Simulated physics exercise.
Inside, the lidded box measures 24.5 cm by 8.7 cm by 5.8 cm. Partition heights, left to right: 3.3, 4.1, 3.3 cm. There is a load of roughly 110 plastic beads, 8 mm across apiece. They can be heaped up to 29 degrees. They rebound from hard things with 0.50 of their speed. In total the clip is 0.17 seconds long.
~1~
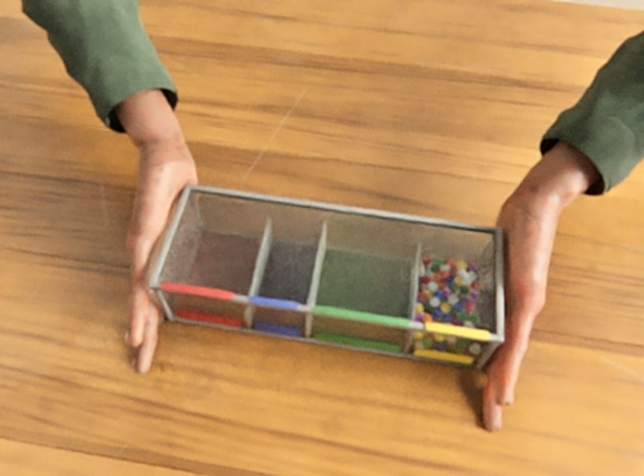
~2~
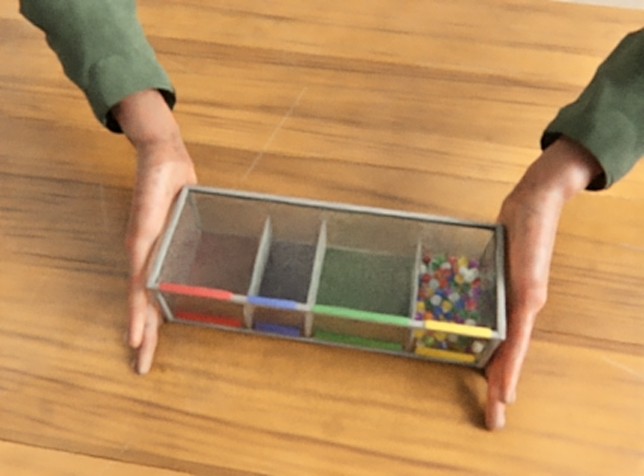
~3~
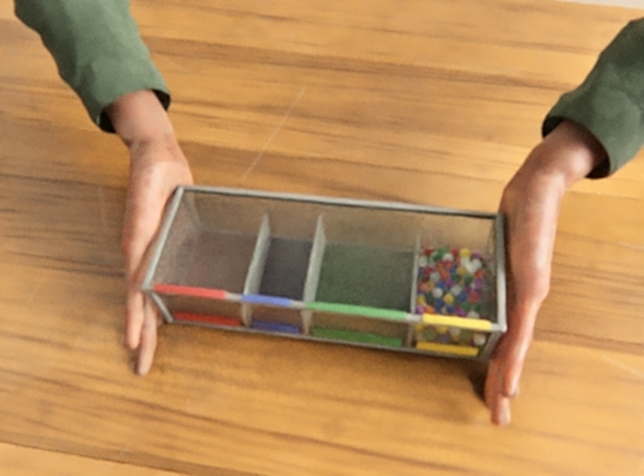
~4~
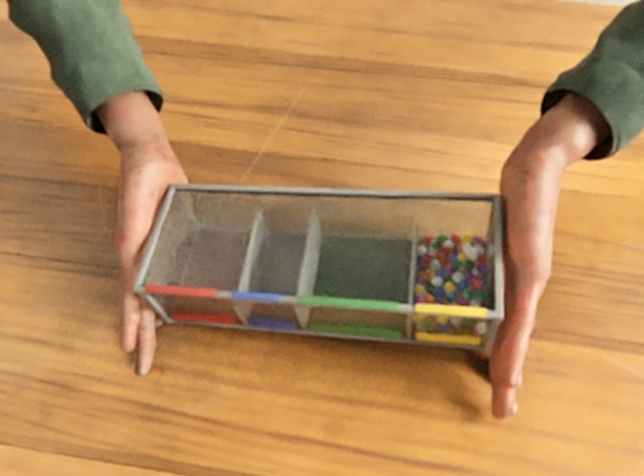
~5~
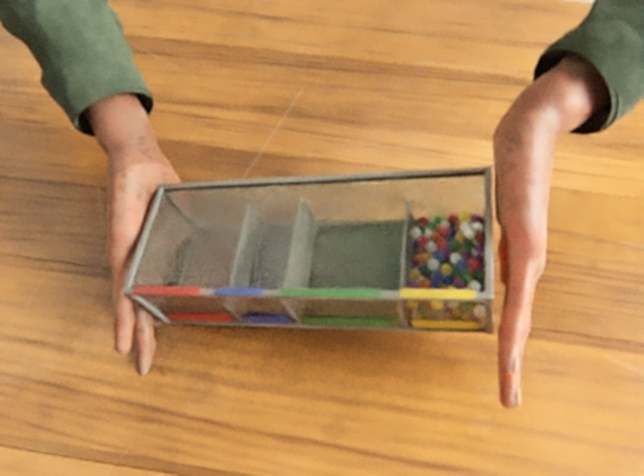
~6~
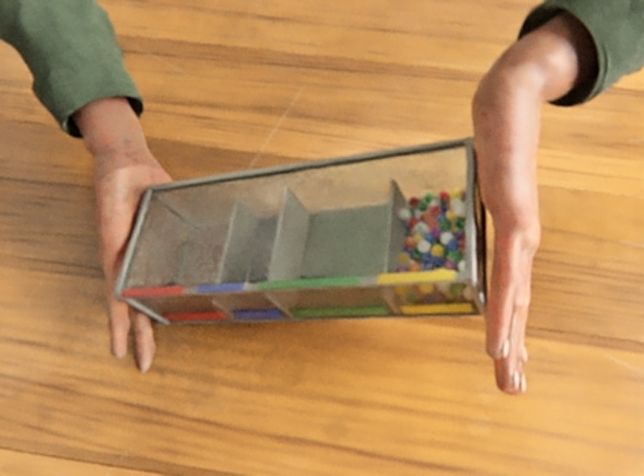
The clip shows two hands holding a clear divided box on a wooden surface, multicoloured beads in its yellow-marked right compartment; the hands tilt the box steadily, raising its right end, while the beads stay in that compartment.
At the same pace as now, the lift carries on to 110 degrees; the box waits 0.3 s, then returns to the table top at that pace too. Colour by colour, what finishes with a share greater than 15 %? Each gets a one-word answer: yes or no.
My answers are red yes, blue no, green no, yellow no.
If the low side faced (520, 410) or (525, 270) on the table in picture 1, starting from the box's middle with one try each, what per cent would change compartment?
0 and 0 %.
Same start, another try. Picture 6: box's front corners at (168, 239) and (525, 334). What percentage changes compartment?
Around 0 per cent, it would seem.
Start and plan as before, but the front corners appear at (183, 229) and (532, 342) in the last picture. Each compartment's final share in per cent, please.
Red 0 %, blue 0 %, green 0 %, yellow 100 %.
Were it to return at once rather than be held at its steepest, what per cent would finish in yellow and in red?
Yellow 0; red 50.
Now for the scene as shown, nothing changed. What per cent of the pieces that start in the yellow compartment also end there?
Something like 0 per cent.
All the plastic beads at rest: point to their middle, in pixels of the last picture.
About (206, 290).
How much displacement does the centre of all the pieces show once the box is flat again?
Measured shift: Some 18.5 cm.
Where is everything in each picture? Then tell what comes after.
In the first picture, box tilt 0 degrees, front corners at (156, 284) and (496, 336); yellow 100 %.
In the second picture, box tilt 1 degrees, front corners at (154, 285) and (498, 334).
In the third picture, box tilt 4 degrees, front corners at (149, 286) and (498, 326), lowest corner left front.
In the fourth picture, box tilt 9 degrees, front corners at (141, 287) and (496, 313), lowest corner left front.
In the fifth picture, box tilt 17 degrees, front corners at (130, 290) and (486, 294), lowest corner left front.
In the sixth picture, box tilt 24 degrees, front corners at (120, 293) and (466, 273), lowest corner left front; yellow 100 %.
Then, 0.64 s after the last picture, tilt 110 degrees; red 45 %, blue 15 %, green 40 %, yellow 5 %.
Then, 1.07 s after the last picture, tilt 61 degrees; red 90 %, green 5 %.
Then, 1.57 s after the last picture, tilt 0 degrees; red 95 %, green 5 %.
In the end, red 95 %, blue 0 %, green 5 %, yellow 0 %.
